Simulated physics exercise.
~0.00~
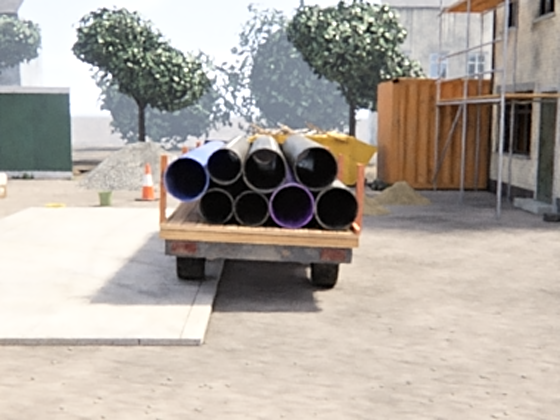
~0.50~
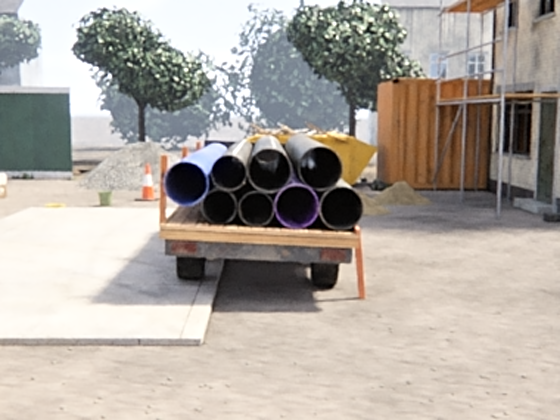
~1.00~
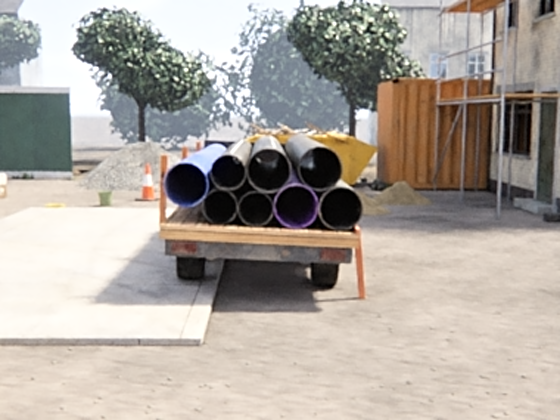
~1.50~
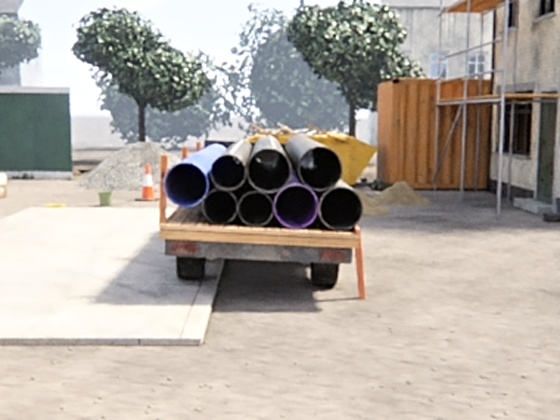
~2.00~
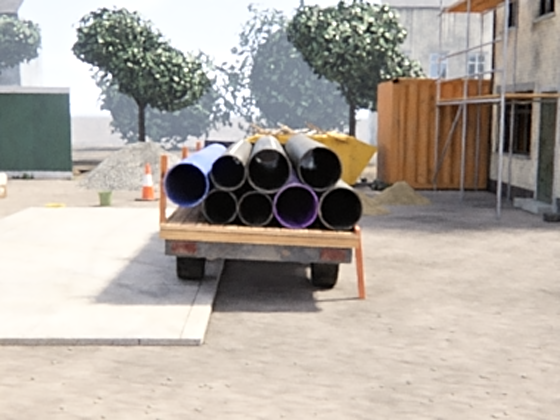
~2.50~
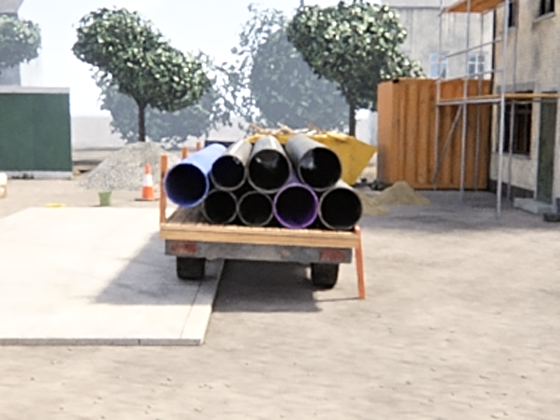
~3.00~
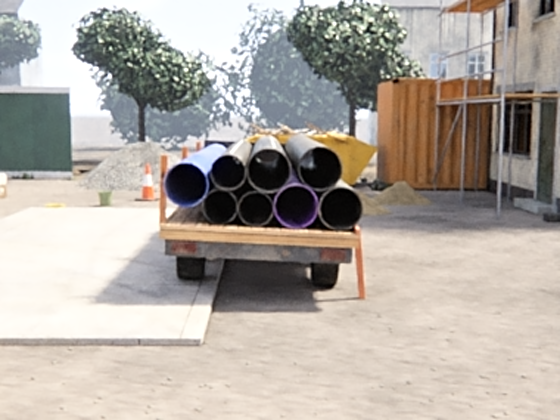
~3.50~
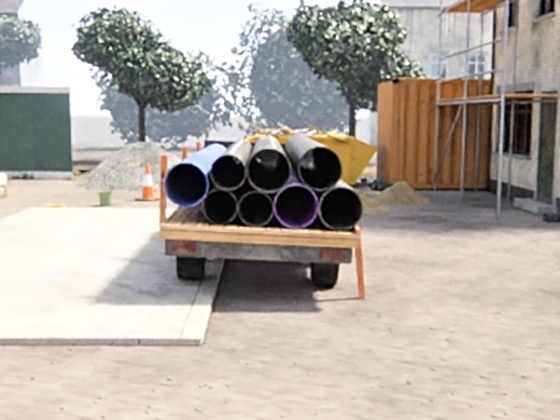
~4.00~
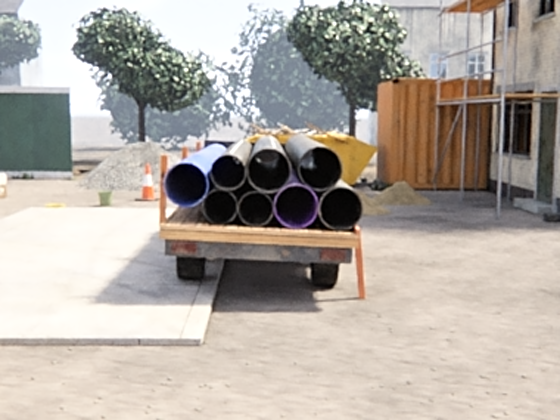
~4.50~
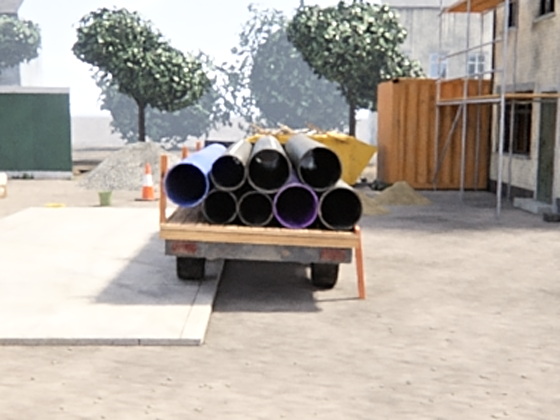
The clip shows a parked trailer stacked with large pipes, one blue and one purple among black ones, as the posts on its right side drop down. The pipes shift very slightly, then settle, and the whole stack stays on the deck.
